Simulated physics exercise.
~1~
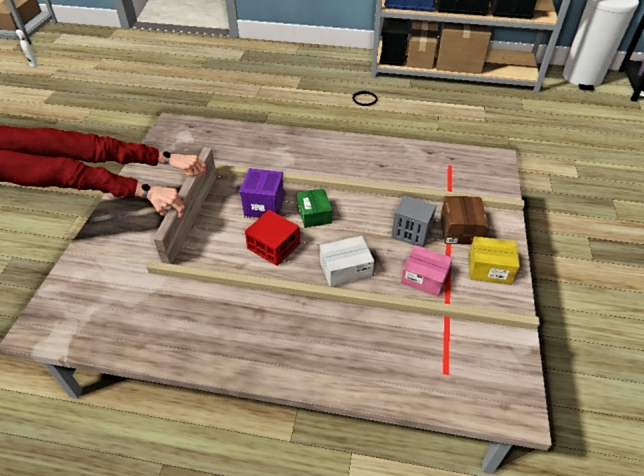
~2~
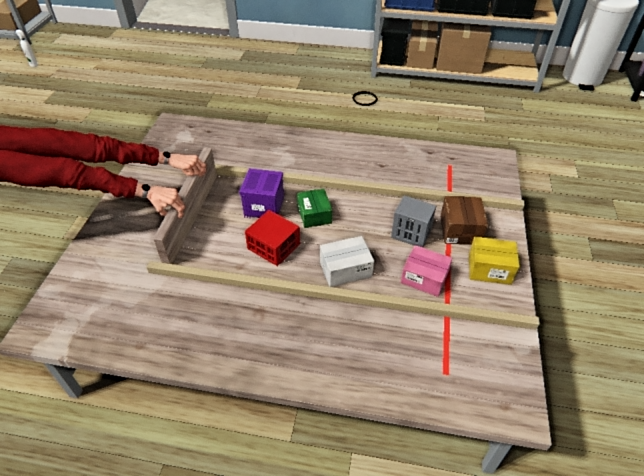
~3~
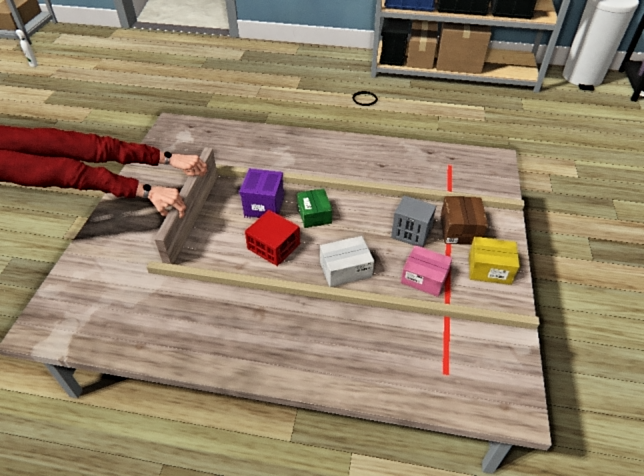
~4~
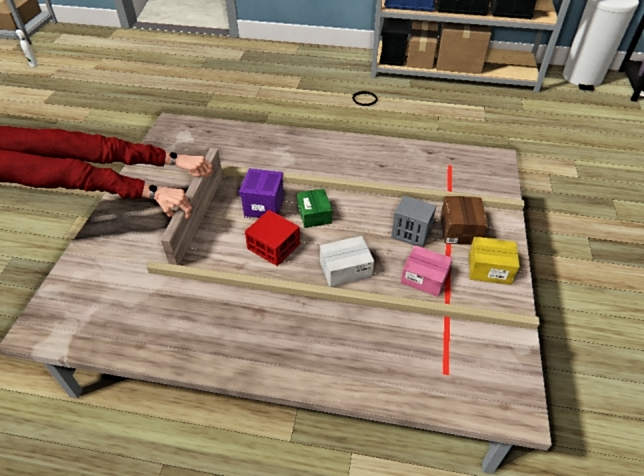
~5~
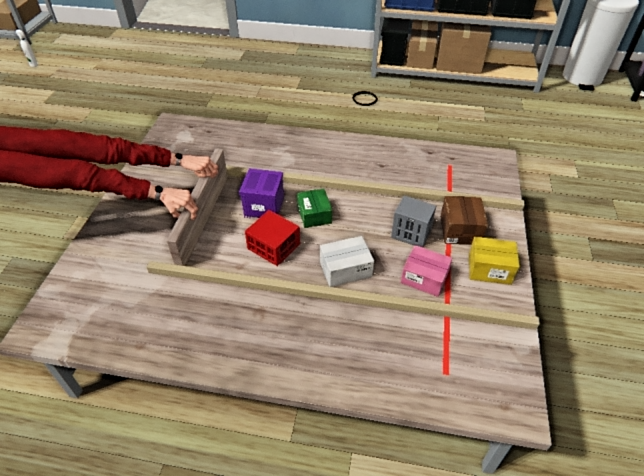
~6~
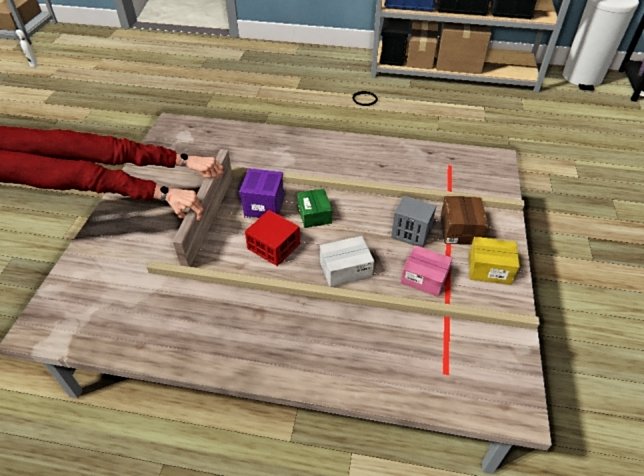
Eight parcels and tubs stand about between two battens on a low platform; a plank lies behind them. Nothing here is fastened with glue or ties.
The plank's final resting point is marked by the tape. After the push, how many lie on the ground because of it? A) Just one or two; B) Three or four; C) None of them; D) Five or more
The answer is B.
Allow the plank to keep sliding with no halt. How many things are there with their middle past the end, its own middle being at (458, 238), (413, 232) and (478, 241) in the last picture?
4, 1, 6.
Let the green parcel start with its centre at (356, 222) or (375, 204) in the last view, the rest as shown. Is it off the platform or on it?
In that order, I'd say it is not knocked off, then is not knocked off.
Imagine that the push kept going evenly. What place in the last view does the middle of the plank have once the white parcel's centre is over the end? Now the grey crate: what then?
Middle: Roughly (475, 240); roughly (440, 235).
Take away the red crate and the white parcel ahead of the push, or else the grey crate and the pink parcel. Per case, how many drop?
I'd say 2 the first time and 1 the second time.
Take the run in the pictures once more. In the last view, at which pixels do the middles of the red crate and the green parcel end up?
The first near (471, 257), the second near (503, 234).
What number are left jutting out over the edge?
Things overhanging at the end: 1.
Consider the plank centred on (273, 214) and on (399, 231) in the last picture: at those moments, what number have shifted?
The first count is 3, and then it's 8.
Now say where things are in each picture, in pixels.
In the first frame, yellow box (493, 261); brown box (463, 220); pink parcel (426, 271); plank (189, 204); tape (448, 251).
In the second frame, brown box (463, 220); red crate (273, 238).
In the third frame, pink parcel (426, 271); white parcel (346, 261).
In the fourth frame, yellow box (493, 261); purple tote (263, 195).
In the fifth frame, brown box (463, 220); grey crate (413, 222).
In the sixth frame, yellow box (493, 261); brown box (463, 220); pink parcel (426, 271); plank (206, 206); tape (448, 251).
Soon after, none off yet; yellow box at rest near (493, 261); brown box at rest near (463, 220); pink parcel at rest near (426, 271).
In the end, the number that fall off is three or four; gone, grey crate, pink parcel, brown box and yellow box.
